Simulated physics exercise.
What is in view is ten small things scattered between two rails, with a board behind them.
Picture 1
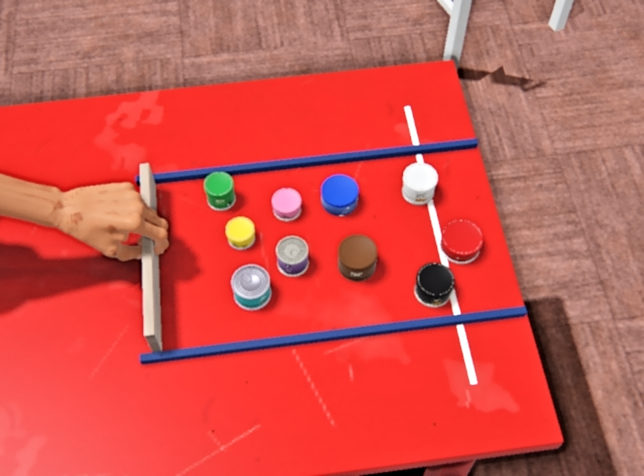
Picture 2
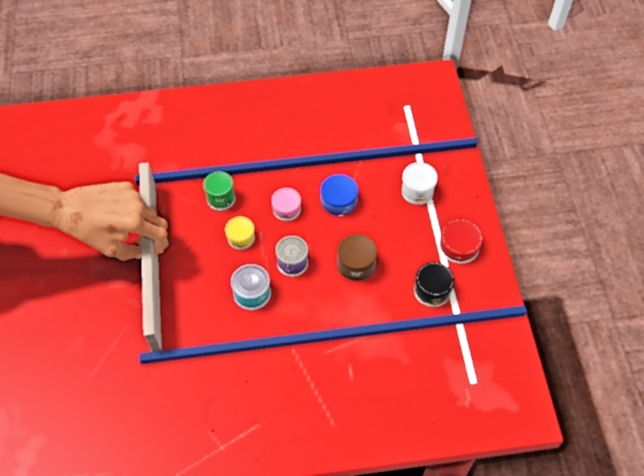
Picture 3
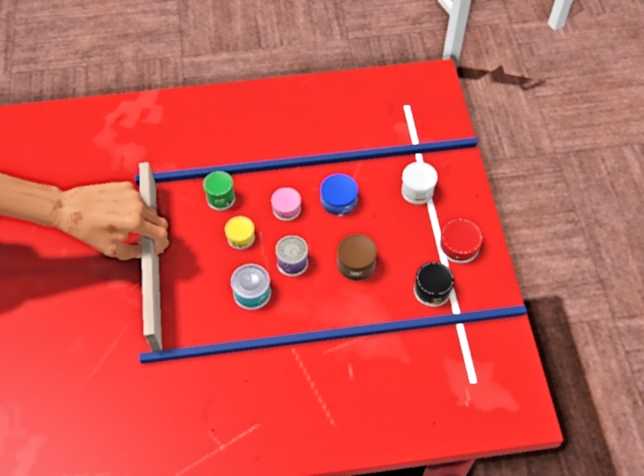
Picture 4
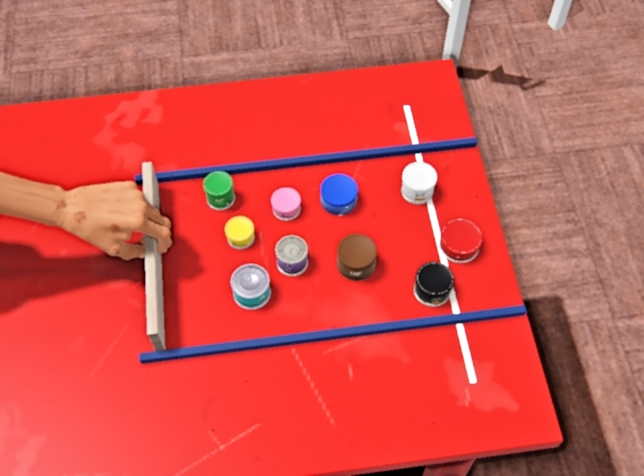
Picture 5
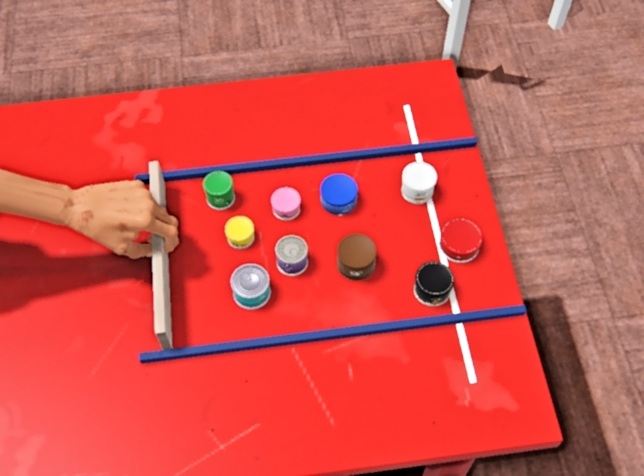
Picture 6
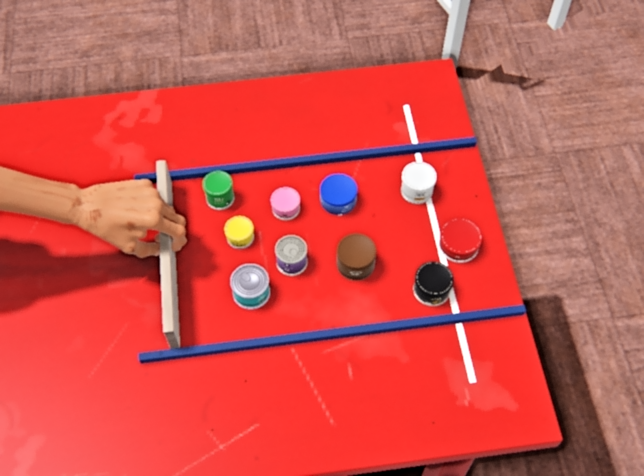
To begin with, a hand holds a pale board upright at the left end of two blue rails on a red table, with ten small colourful pots scattered between them. The hand then slides the board slightly right, towards the pots, which stay where they are without being touched.
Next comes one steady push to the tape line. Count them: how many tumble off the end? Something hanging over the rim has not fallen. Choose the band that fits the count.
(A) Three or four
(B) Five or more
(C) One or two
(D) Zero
One or two.
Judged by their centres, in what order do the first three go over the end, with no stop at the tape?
The order is the red tin, the white tin and then the brown tub.
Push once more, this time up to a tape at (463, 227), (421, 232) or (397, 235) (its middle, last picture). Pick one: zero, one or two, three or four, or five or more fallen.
3 or 4; either one or two; no fall at all.
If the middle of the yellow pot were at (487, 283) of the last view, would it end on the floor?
Result for the yellow pot: It holds firm.
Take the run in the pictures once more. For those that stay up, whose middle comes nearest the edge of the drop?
That's the white tin.
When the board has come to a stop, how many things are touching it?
It touches 5.
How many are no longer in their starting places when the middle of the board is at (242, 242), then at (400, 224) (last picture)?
The count reaches 3 first and 10 second.
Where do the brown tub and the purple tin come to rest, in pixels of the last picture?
In the last view, the middles sit near (489, 238) and near (454, 232).
Early on, none off yet; red tin at rest near (460, 240); white tin at rest near (418, 183); black pot at rest near (433, 284).
A while later, none off yet; red tin travelled a little near (482, 237); white tin travelled about its own width near (460, 182); black pot travelled a little near (456, 288).
Finally, the number that fall off is one or two; lost, red tin.
